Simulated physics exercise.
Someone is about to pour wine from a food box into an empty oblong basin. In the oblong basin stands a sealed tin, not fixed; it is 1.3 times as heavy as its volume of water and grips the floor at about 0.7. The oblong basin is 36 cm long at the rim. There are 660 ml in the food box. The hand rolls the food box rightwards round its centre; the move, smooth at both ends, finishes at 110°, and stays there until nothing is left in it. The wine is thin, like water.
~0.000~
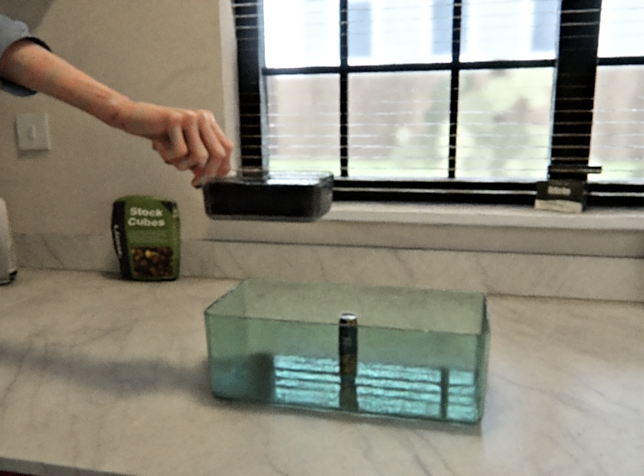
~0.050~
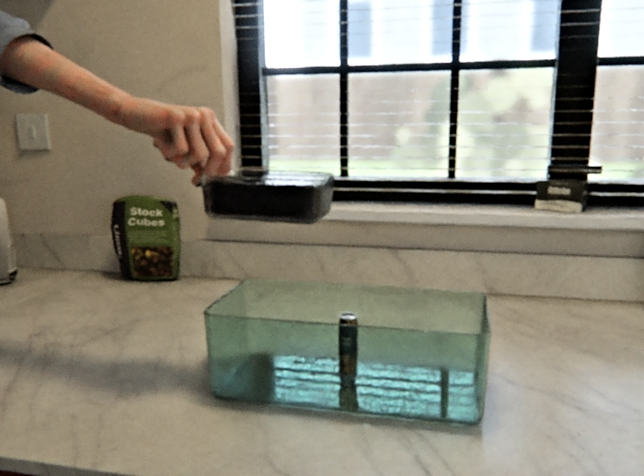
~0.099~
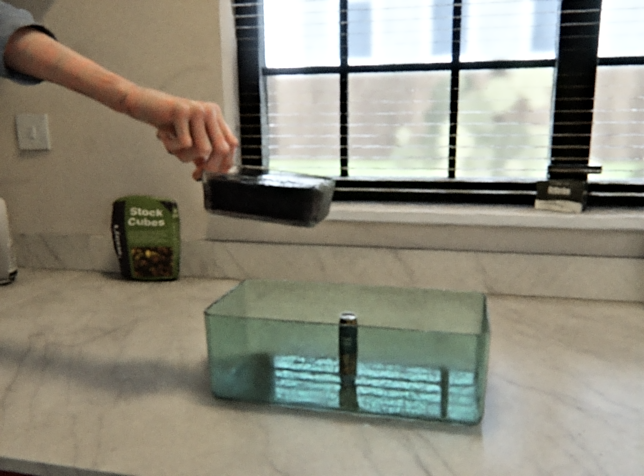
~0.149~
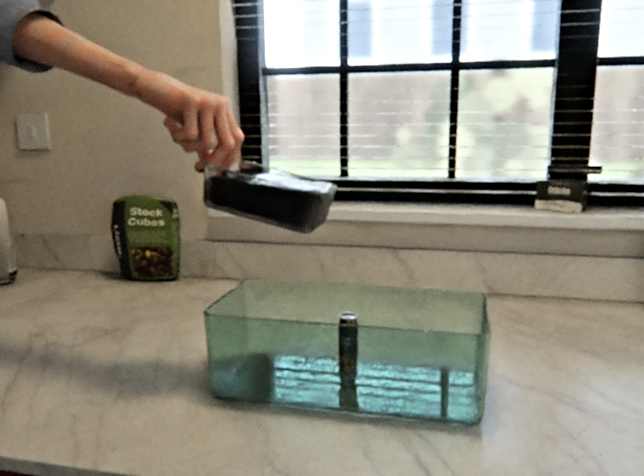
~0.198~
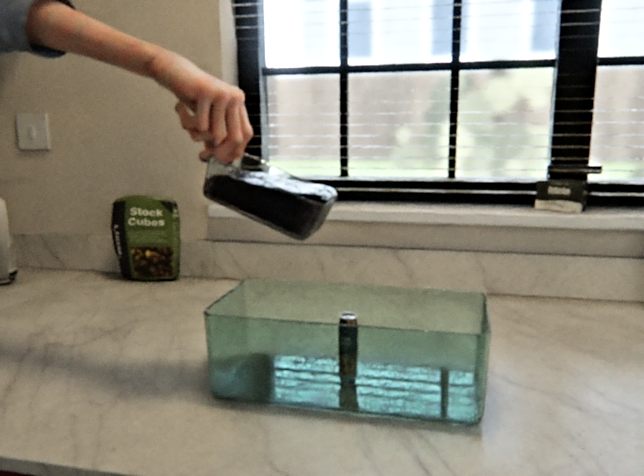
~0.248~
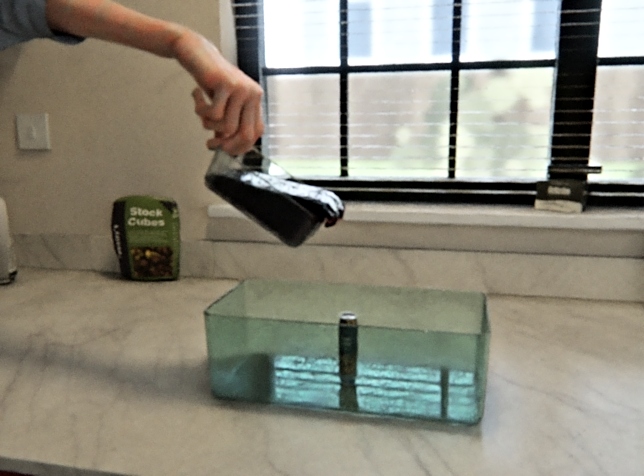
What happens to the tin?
The tin stays up.
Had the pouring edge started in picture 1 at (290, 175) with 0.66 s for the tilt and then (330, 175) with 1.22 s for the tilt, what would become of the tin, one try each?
First it falls; then it keeps standing.
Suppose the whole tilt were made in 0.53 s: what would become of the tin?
The tin stays up.
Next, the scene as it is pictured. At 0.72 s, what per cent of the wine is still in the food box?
About 0 per cent.
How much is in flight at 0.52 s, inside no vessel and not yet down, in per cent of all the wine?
Near 30 in a hundred.
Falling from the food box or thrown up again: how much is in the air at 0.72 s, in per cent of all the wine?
Some 3 per cent.
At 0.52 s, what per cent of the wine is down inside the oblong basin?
Some 66 per cent.
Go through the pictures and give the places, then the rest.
In the first frame, tilt 0°; pouring edge (328, 177); surface from (216, 180) to (327, 181); the oblong basin's rim runs from (225, 296) to (488, 313); the tin's top is at (348, 319).
In the second frame, tilt 2°; pouring edge (328, 178); surface from (216, 179) to (328, 182).
In the third frame, tilt 6°; pouring edge (329, 183); surface from (217, 177) to (328, 184).
In the fourth frame, tilt 13°; pouring edge (330, 191); surface from (219, 175) to (331, 188).
In the fifth frame, tilt 23°; pouring edge (330, 202); surface from (219, 174) to (326, 193); 3 per cent is over the edge.
In the sixth frame, tilt 34°; pouring edge (328, 214); surface from (220, 172) to (317, 196); 11 per cent is over the edge.
After 0.52 s the tilt is 99° and 5 per cent is still to pour; the tin stands where it began.
After 0.72 s the tilt is 110° and 0 per cent is still to pour; the tin stands where it began.
After 0.93 s the tilt is 110° and 0 per cent is still to pour; the tin stands where it began.
After 1.16 s the tilt is 110° and 0 per cent is still to pour; the tin stands where it began.
In the end the tin stands where it began.
